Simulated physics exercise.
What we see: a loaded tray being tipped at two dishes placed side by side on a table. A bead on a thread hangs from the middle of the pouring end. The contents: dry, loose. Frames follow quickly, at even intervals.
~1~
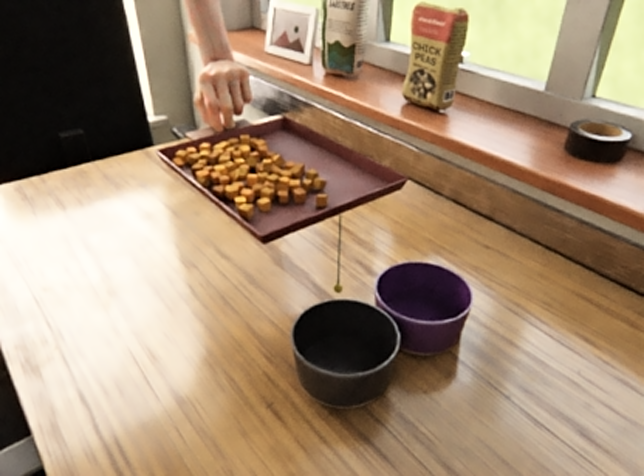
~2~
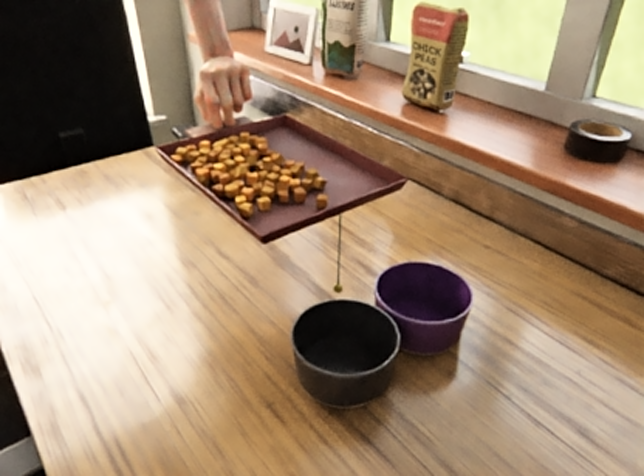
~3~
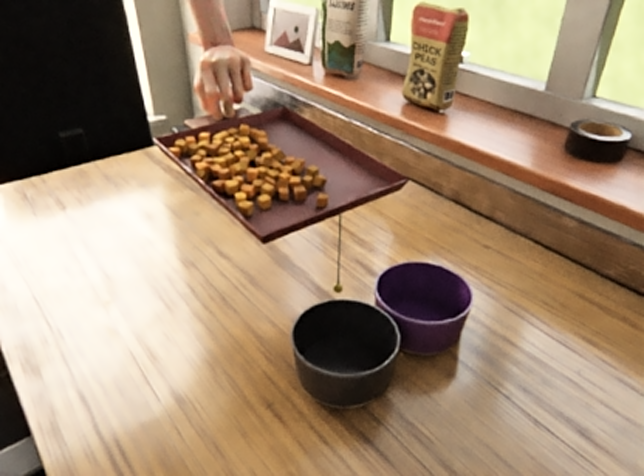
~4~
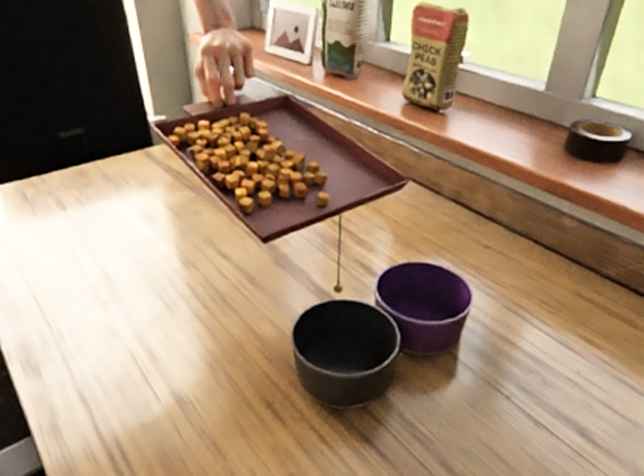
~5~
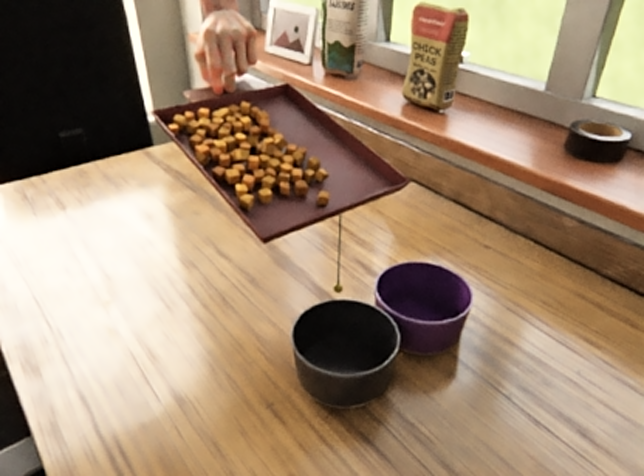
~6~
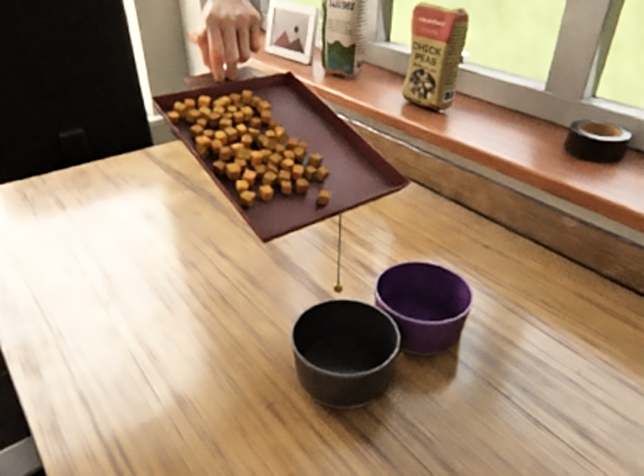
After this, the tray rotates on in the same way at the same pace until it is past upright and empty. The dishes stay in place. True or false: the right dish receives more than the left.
False, the left dish receives more.
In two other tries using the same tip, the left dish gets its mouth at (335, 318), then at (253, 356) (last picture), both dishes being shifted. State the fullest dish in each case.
Case one: The dish at left. Case two: The dish at right.
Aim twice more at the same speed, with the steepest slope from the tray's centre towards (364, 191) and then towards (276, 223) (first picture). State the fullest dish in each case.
Results - the dish on the right side first, the dish on the left side second.
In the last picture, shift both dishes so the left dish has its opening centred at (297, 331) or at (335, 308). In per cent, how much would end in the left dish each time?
First position: Some 30 %; second position: Some 40 %.
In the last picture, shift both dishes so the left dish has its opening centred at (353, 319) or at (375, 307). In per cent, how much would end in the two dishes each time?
The first comes to 80 percent and the second to 60 percent.
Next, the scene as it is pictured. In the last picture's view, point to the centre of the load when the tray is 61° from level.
Centre estimate: (331, 205).
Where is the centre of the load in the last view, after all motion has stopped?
I'd place the middle at about (363, 364).
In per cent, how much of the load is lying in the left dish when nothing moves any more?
That share is close to 60 %.
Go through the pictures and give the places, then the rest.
The first frame shows corners of the pouring end (263, 231) and (402, 178), level; middle of the load (245, 170), croutons; left dish (380, 382); right dish (458, 331); bead on its thread (338, 288).
The second frame shows corners of the pouring end (263, 231) and (402, 178), level; middle of the load (245, 169).
The third frame shows corners of the pouring end (264, 231) and (402, 178), tipped barely, level across its low end; middle of the load (245, 164).
The fourth frame shows corners of the pouring end (264, 232) and (403, 179), tipped a little, level across its low end; middle of the load (245, 156).
The fifth frame shows corners of the pouring end (265, 232) and (404, 180), tipped a little, level across its low end; middle of the load (245, 148).
The sixth frame shows corners of the pouring end (266, 232) and (404, 180), tipped clearly, level across its low end; middle of the load (246, 142); left dish (380, 382); right dish (458, 331).
Just after the last frame, tray tipped steeply; the larger part on the tray; about a tenth in the left dish; just a few in the right dish; about a tenth in the air.
A moment on, tray tipped past a quarter turn; roughly half in the left dish; roughly a quarter in the right dish; about a tenth outside both; about a tenth in the air.
Further on, tray tipped past a quarter turn; roughly two thirds in the left dish; roughly a quarter in the right dish; about a tenth outside both.
When it is over, tray tipped past a quarter turn; roughly two thirds in the left dish; roughly a quarter in the right dish; about a tenth outside both.
